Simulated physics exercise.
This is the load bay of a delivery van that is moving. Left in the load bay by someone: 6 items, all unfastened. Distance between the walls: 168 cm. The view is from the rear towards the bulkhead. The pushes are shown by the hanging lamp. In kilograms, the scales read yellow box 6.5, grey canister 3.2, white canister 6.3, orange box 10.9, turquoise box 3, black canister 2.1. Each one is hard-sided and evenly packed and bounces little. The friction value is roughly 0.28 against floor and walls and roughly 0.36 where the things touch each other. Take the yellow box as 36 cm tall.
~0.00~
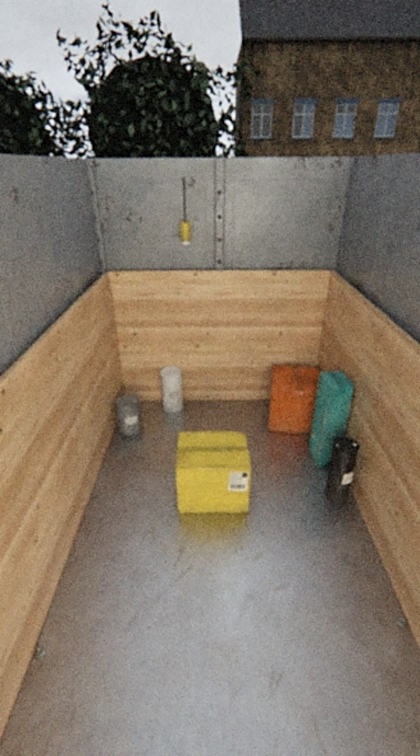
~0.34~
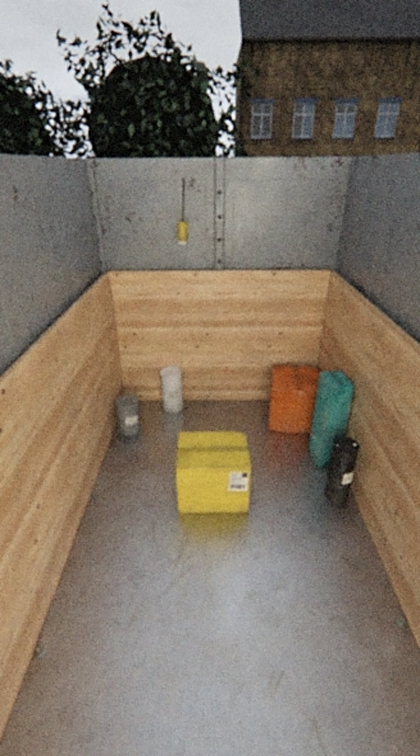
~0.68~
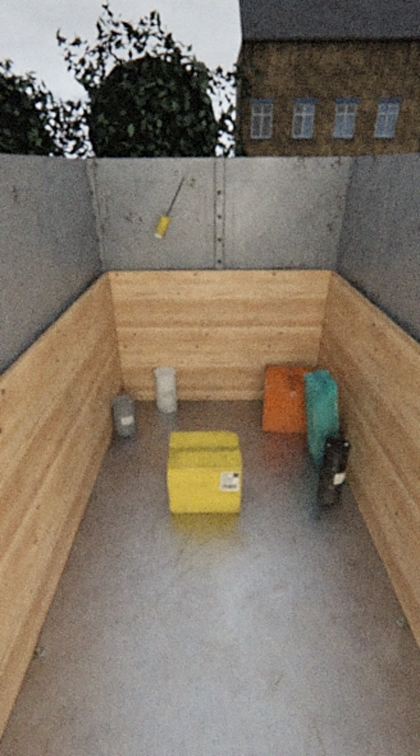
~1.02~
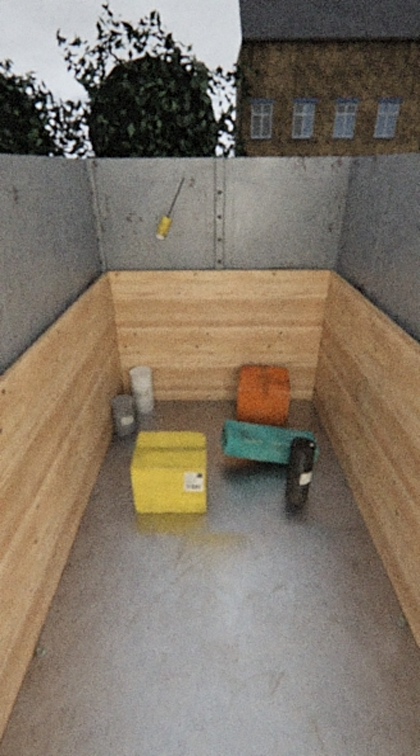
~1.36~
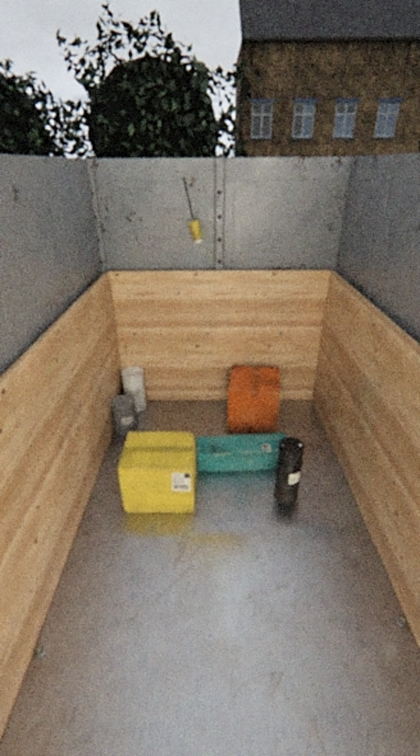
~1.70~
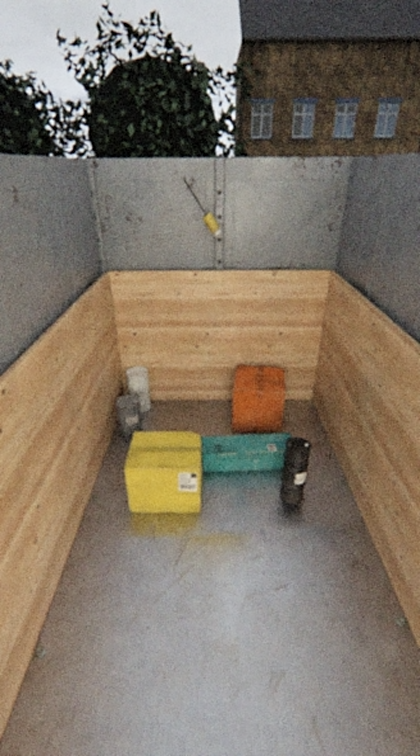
Yellow box sliding left across a van's load bay with the other items, turquoise box toppling leftward, then several shifting slightly right.
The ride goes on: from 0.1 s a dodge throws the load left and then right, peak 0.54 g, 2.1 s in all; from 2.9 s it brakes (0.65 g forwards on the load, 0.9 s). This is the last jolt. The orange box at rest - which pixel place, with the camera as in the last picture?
The orange box ends at about (295, 393).
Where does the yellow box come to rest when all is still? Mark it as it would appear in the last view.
Around (196, 411).
After 1.90 s, push 0.31 g right; orange box moved 18 cm near (272, 399); turquoise box on its side; black canister moved 17 cm.
After 2.20 s, steady run; turquoise box on its side; grey canister moved 28 cm; yellow box moved 2 cm.
After 3.40 s, push 0.65 g forwards; orange box moved 9 cm near (295, 393); turquoise box on its side; grey canister moved 33 cm.
After 3.80 s, steady run; orange box moved 9 cm near (295, 393); turquoise box on its side; black canister 50° off upright.
In the end (6.8 s), toppled in the load bay, turquoise box and black canister; not toppled but over 15 cm from the start, yellow box and grey canister; the other 2 under 15 cm from the start. In the last view, orange box near (295, 393).
